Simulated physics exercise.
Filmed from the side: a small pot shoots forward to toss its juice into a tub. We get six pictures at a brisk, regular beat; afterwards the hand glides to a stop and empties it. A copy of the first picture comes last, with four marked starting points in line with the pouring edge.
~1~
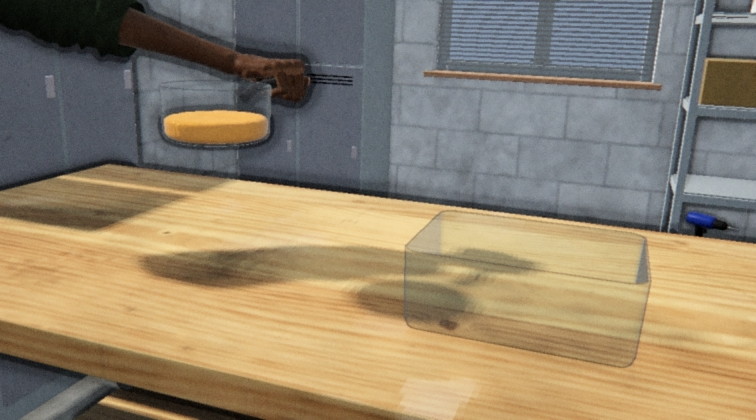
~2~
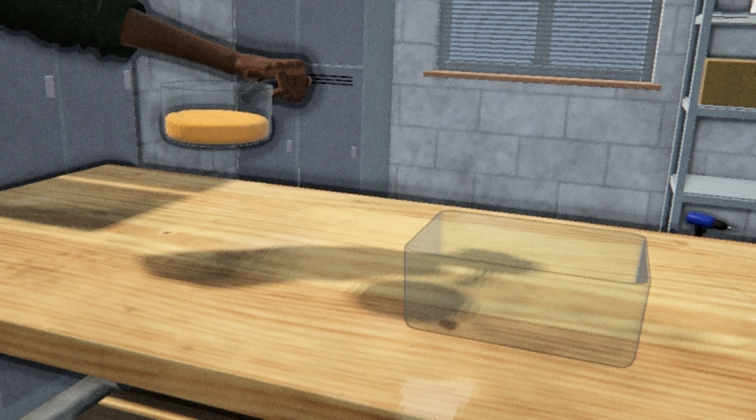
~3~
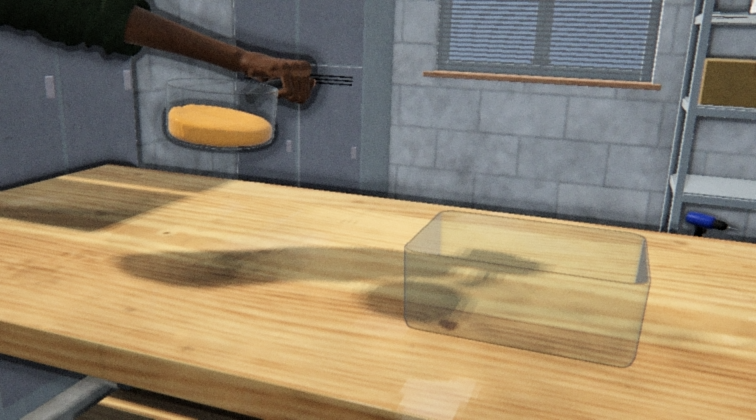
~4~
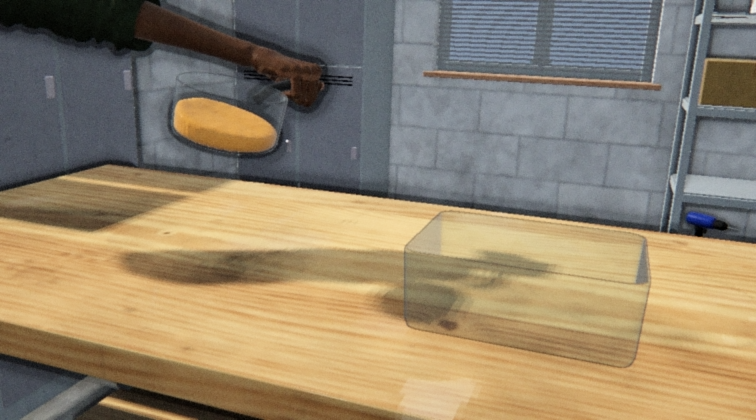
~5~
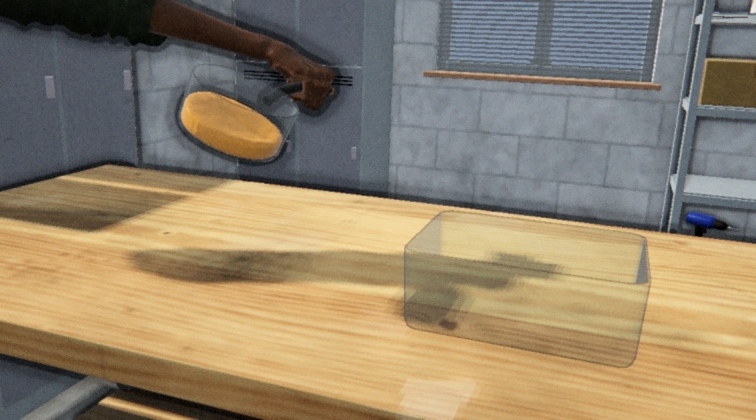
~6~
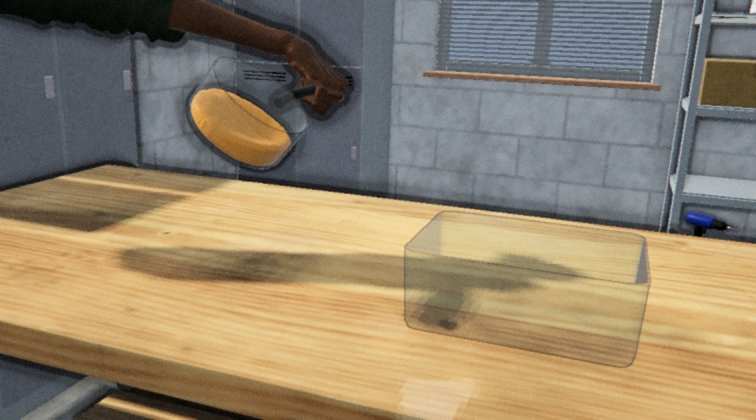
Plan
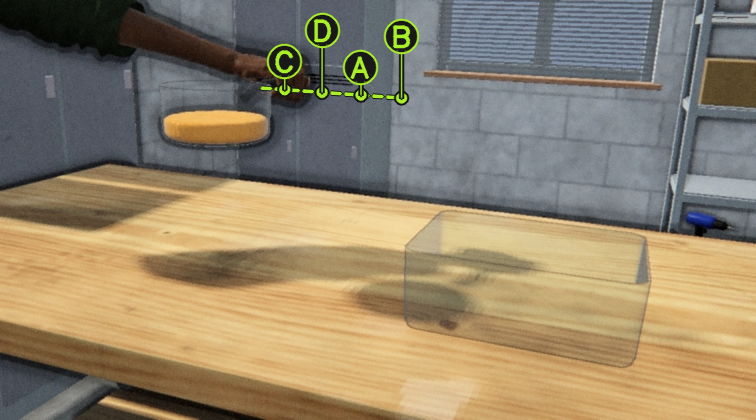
In a grey block-walled workshop with a blinded window and shelving, a pale wooden table is seen from the side by a still camera. A clear tub stands right of centre on the table, while at upper left a dark-sleeved arm holds a small see-through pot of orange juice. The hand moves slightly right, then tilts the pot progressively rightward, the juice slanting inside it.
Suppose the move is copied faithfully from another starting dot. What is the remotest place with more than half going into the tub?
Dot D just does it.
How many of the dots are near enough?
Three.
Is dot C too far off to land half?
Yes, it does.
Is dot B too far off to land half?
No, that is safe.
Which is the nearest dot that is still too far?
That is dot C.
On the marked copy, A at (360, 95); B at (401, 98); C at (284, 89); D at (322, 92).
If A is chosen, about 81 % lands in the tub, 2 % falls short and 17 % goes beside or beyond.
If B is chosen, about 79 % lands in the tub, 3 % falls short and 18 % goes beside or beyond.
If C is chosen, about 11 % lands in the tub, 85 % falls short and 4 % goes beside or beyond.
If D is chosen, about 86 % lands in the tub, 5 % falls short and 9 % goes beside or beyond.
